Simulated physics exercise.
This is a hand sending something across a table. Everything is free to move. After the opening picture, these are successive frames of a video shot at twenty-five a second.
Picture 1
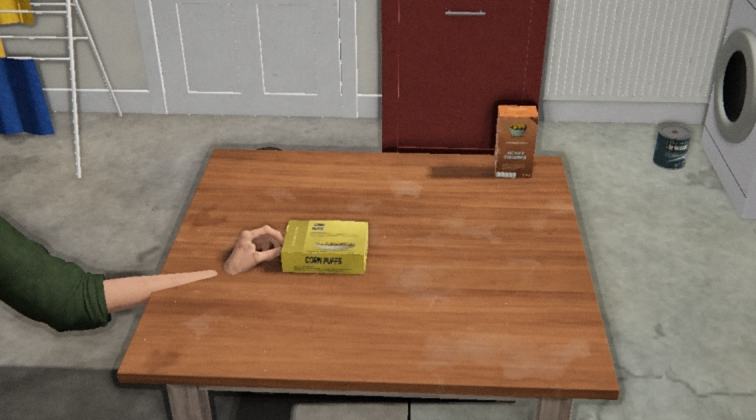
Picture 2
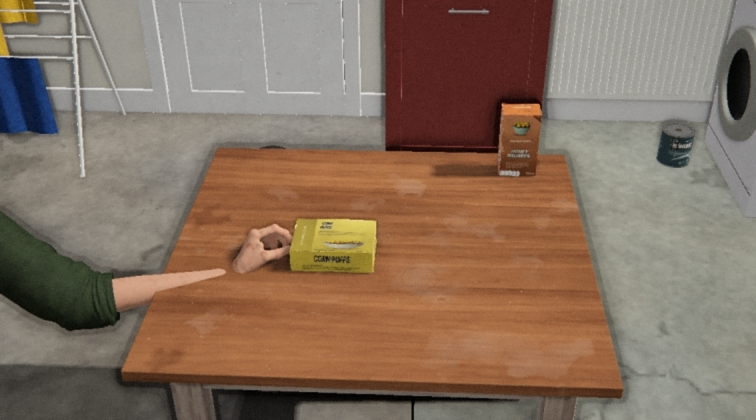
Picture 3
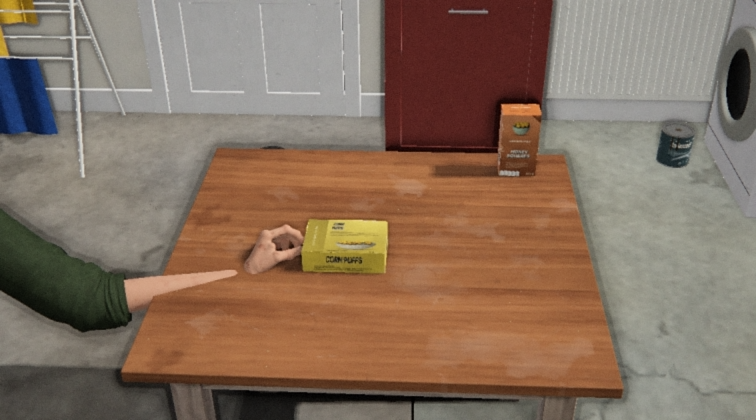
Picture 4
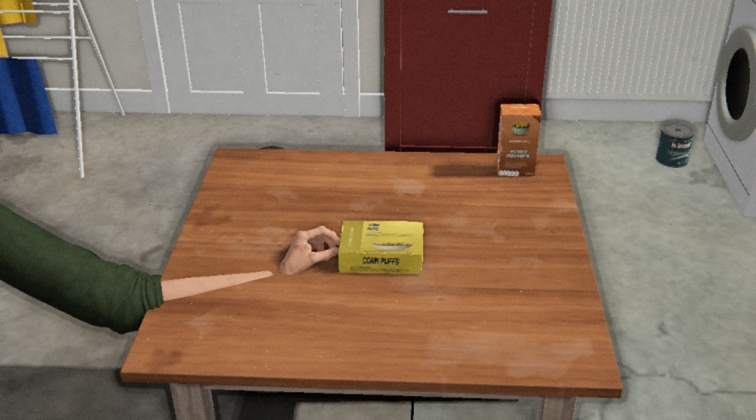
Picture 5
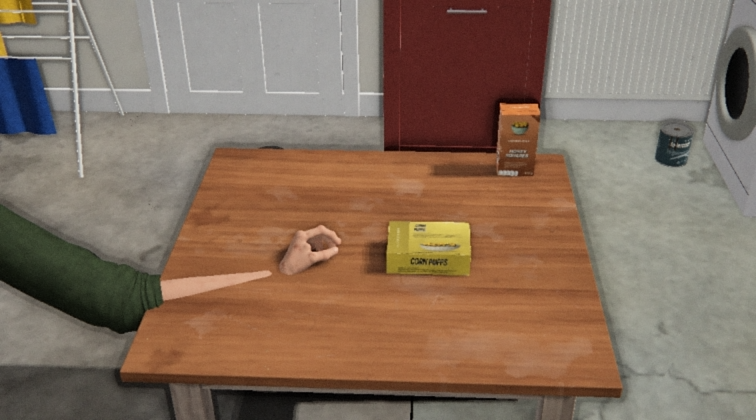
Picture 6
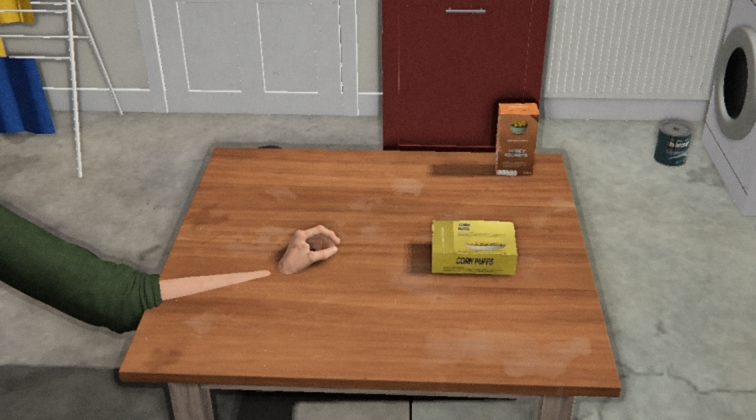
A yellow packet is pushed right by a hand, then slides on across the table alone.
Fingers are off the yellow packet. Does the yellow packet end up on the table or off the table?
The yellow packet falls off the table.
Then, 0.20 s on from there, yellow packet now off the table.
Then, 0.40 s on from there, things are still on the move.
Then, 0.60 s on from there, as before.
In the end, off the table, yellow packet.
